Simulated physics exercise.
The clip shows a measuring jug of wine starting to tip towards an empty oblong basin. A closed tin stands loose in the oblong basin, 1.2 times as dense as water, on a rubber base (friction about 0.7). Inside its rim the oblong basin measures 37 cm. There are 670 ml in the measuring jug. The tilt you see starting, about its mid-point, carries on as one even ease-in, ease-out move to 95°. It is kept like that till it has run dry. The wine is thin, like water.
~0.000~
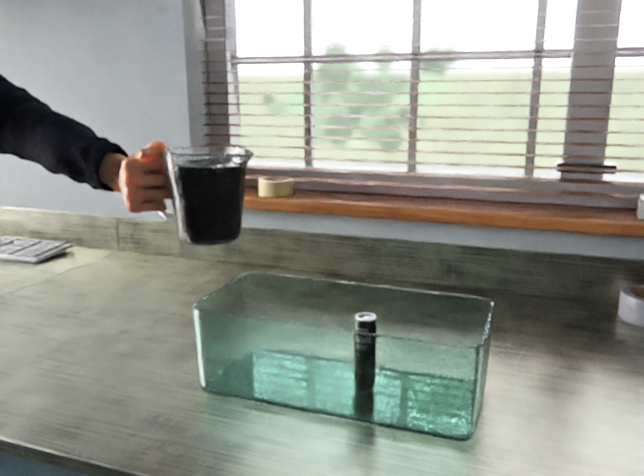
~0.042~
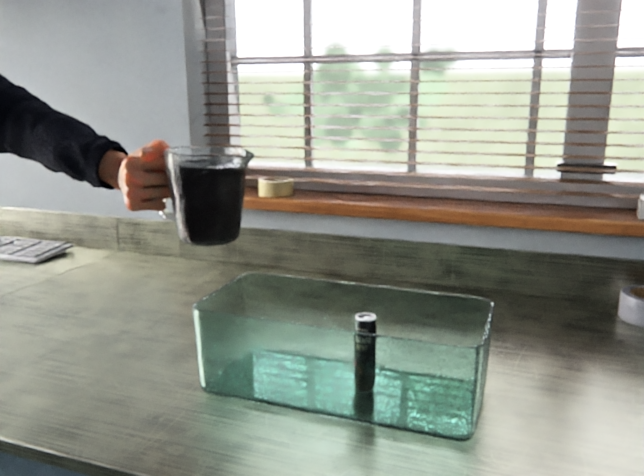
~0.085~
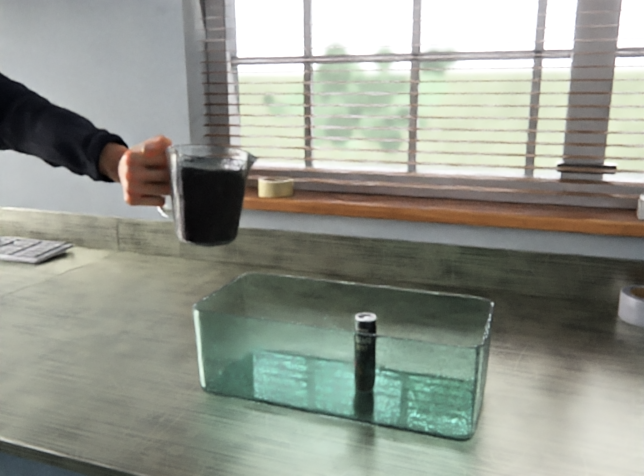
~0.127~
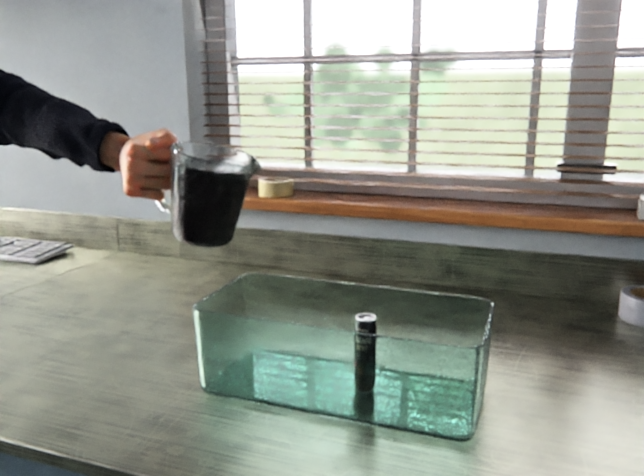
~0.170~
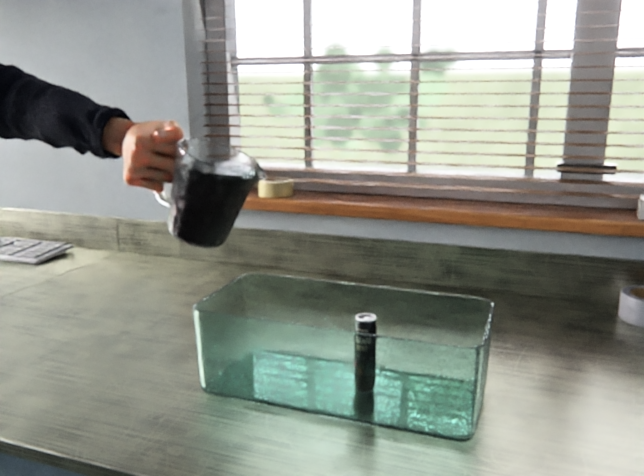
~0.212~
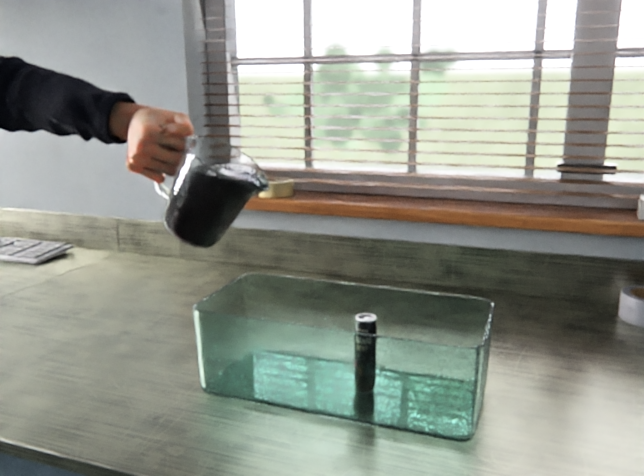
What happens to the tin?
It stays up.
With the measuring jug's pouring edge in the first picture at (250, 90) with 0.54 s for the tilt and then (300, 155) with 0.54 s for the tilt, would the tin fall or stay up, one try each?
First it stays up; then it topples.
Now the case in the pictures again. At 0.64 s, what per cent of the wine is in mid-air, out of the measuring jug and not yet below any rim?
Some 16 per cent.
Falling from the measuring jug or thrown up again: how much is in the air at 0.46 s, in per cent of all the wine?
About 28 per cent.
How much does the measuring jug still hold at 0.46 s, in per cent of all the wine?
Some 56 per cent.
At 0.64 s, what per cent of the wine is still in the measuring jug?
About 20 per cent.
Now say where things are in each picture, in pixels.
It leans 0°; its right rim is at (253, 154); the wine meets the walls at (177, 162) and (244, 165); the oblong basin's rim runs from (220, 290) to (489, 323); the tin's top is at (366, 320), in the first frame.
It leans 1°; its right rim is at (254, 155); the wine meets the walls at (177, 162) and (244, 166), in the second frame.
It leans 6°; its right rim is at (257, 160); the wine meets the walls at (179, 161) and (246, 168), in the third frame.
It leans 12°; its right rim is at (260, 167); the wine meets the walls at (183, 161) and (249, 171), in the fourth frame.
It leans 21°; its right rim is at (265, 178); the wine meets the walls at (186, 165) and (255, 175), in the fifth frame.
It leans 32°; its right rim is at (267, 190); the wine meets the walls at (183, 179) and (264, 181), in the sixth frame.
By 0.46 s the tilt is 90° and 56 per cent is still to pour; the tin stands where it began.
By 0.64 s the tilt is 95° and 19 per cent is still to pour; the tin stands where it began.
By 0.83 s the tilt is 95° and 5 per cent is still to pour; the tin stands where it began.
By 1.04 s the tilt is 95° and 1 per cent is still to pour; the tin stands where it began.
At rest the tin stands where it began.
